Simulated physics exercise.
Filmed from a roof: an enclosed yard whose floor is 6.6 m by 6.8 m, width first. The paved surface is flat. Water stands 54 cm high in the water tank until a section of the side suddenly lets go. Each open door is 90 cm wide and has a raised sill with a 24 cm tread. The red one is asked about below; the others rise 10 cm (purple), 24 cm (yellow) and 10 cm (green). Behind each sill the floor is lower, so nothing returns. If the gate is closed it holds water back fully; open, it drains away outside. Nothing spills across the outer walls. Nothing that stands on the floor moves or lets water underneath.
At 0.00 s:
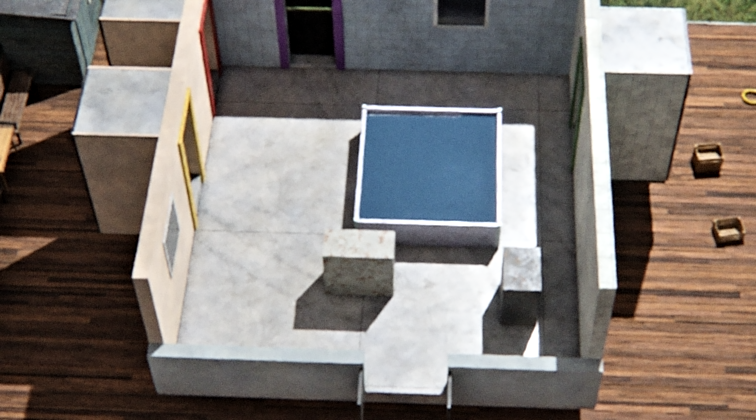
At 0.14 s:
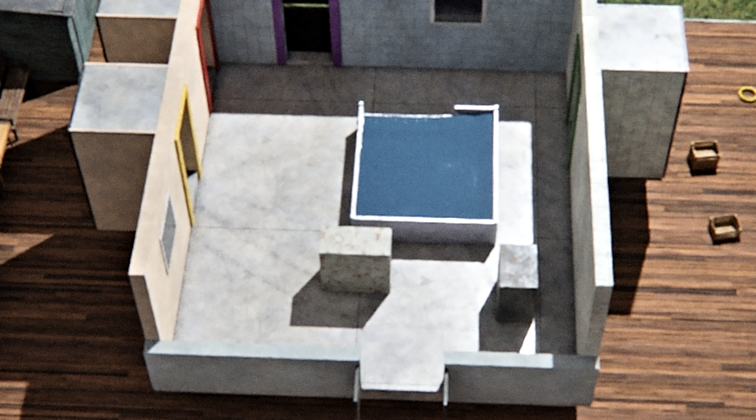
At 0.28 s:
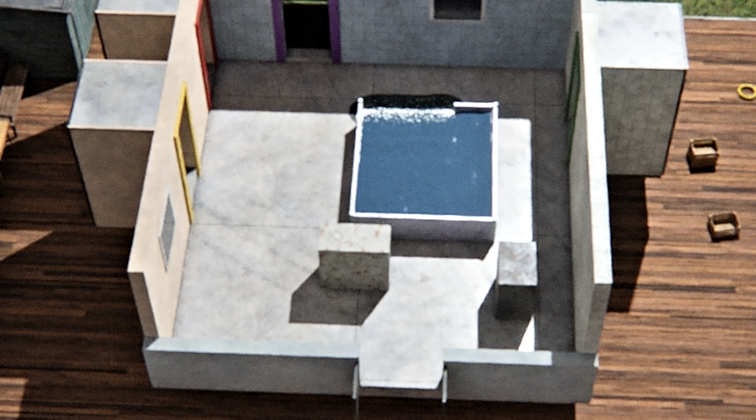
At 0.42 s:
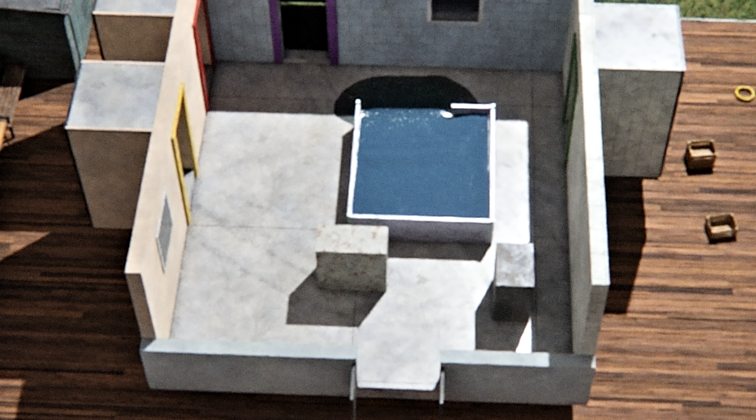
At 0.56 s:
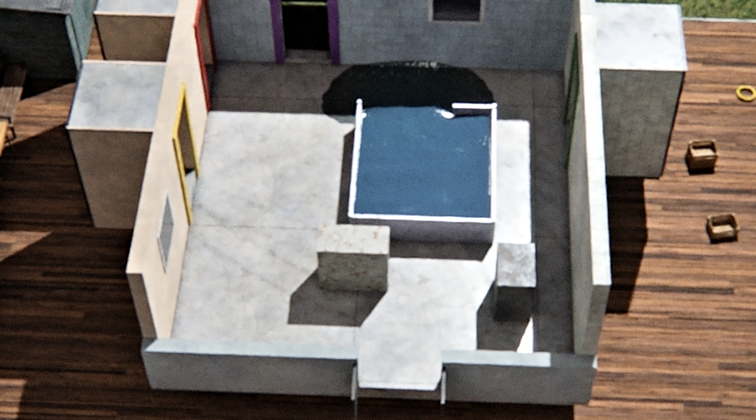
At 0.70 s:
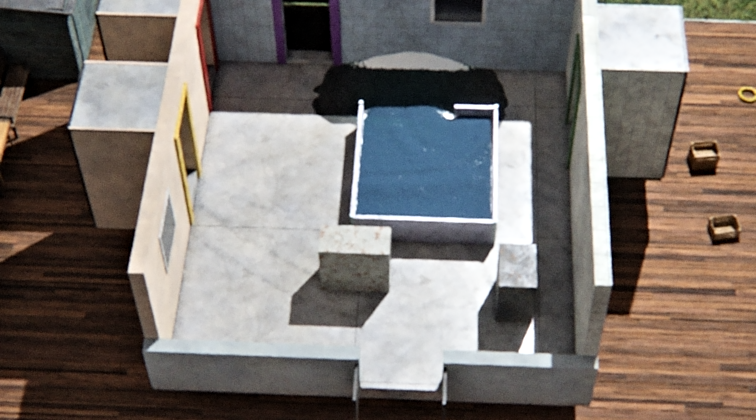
In the video, a blue-topped square water tank stands in a walled yard seen from above; most of its far side opens, and water pours out over the pale floor behind it, spreading in a dark, widening patch.
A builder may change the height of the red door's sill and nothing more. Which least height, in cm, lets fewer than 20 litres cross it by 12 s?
It would have to be roughly 25 cm high.
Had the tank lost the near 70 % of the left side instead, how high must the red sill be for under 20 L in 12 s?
About 13.0 cm.
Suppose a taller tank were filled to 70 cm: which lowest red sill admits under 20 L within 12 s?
Then roughly 33 cm.
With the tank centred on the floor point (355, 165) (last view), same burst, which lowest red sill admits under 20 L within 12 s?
Then roughly 25 cm.
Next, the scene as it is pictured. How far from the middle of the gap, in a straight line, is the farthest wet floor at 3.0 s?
About 4.0 m.
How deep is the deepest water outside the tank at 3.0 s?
Roughly 32 cm.
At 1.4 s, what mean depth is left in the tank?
Roughly 39 cm on average.
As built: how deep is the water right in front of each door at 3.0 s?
In cm: Red 30, purple 16, yellow 1, green 14.
After 1.4 s water covers 15 % of the floor, deepest (42 cm) near (398, 71); it has not reached the red door.
After 3.0 s water covers 35 % of the floor, deepest (32 cm) near (398, 71); 30 cm at the red door, 26 litres in over its 18 cm sill.
After 12.0 s water covers 100 % of the floor, deepest (12 cm) near (179, 302); 7 cm at the red door, 90 litres in over its 18 cm sill.
At the red door as built, the water arrived by 2.1 s and peaked near 30 cm at 3.2 s.
With a sill of 23 cm, 34 litres would have come in within the 12 s; with 31.5 cm, 1 litre. So under 20 litres takes about 25 cm.
